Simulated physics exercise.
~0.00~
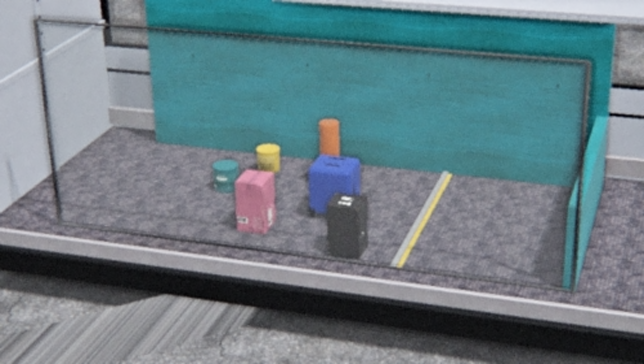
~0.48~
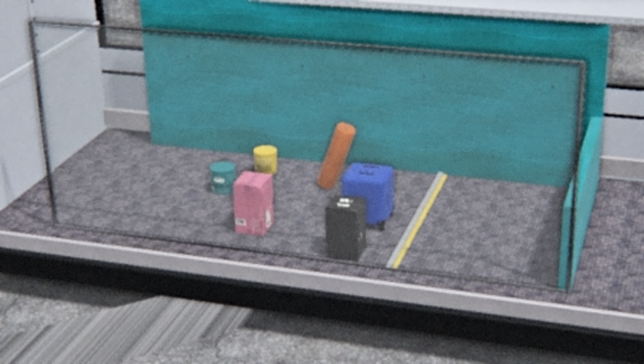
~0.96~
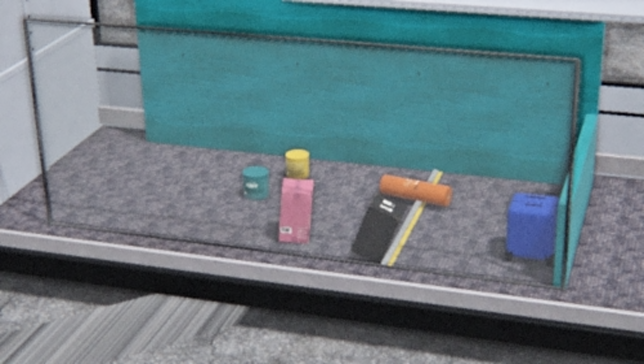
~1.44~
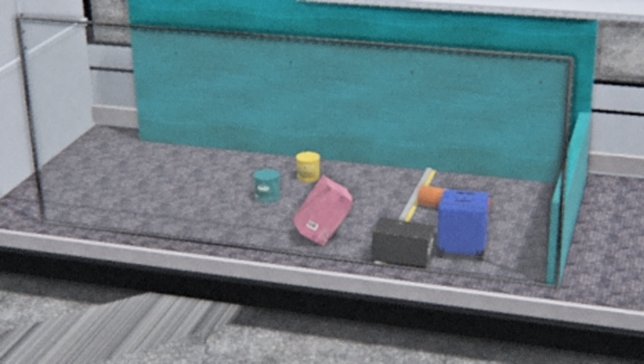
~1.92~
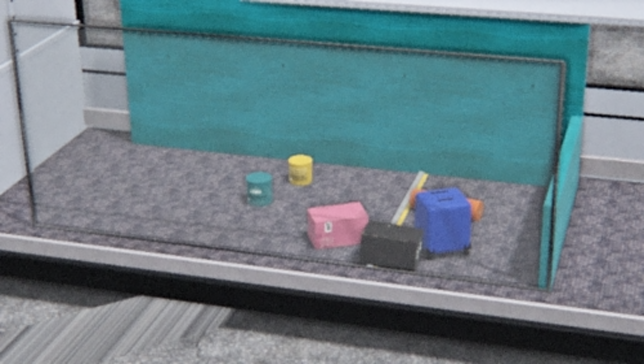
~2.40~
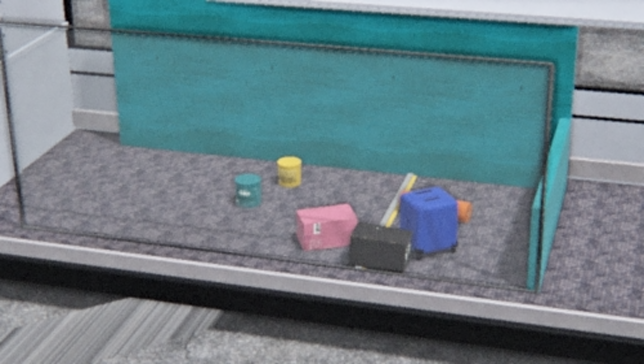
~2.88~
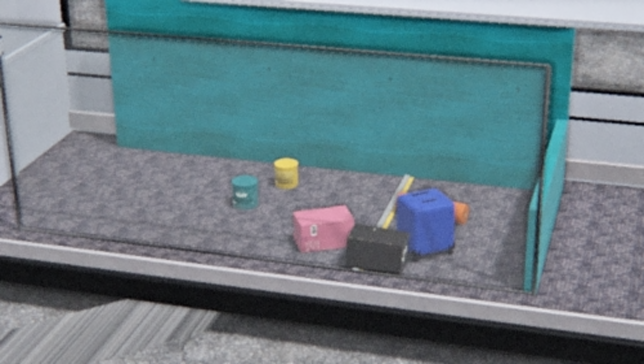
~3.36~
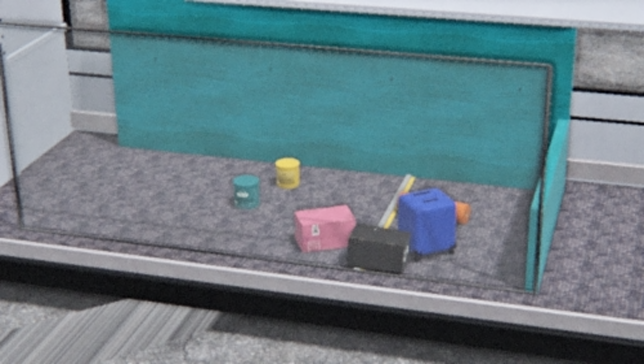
Blue wheeled case rolling right and drifting back while an orange roll, black pack and pink pack topple near a yellow line.
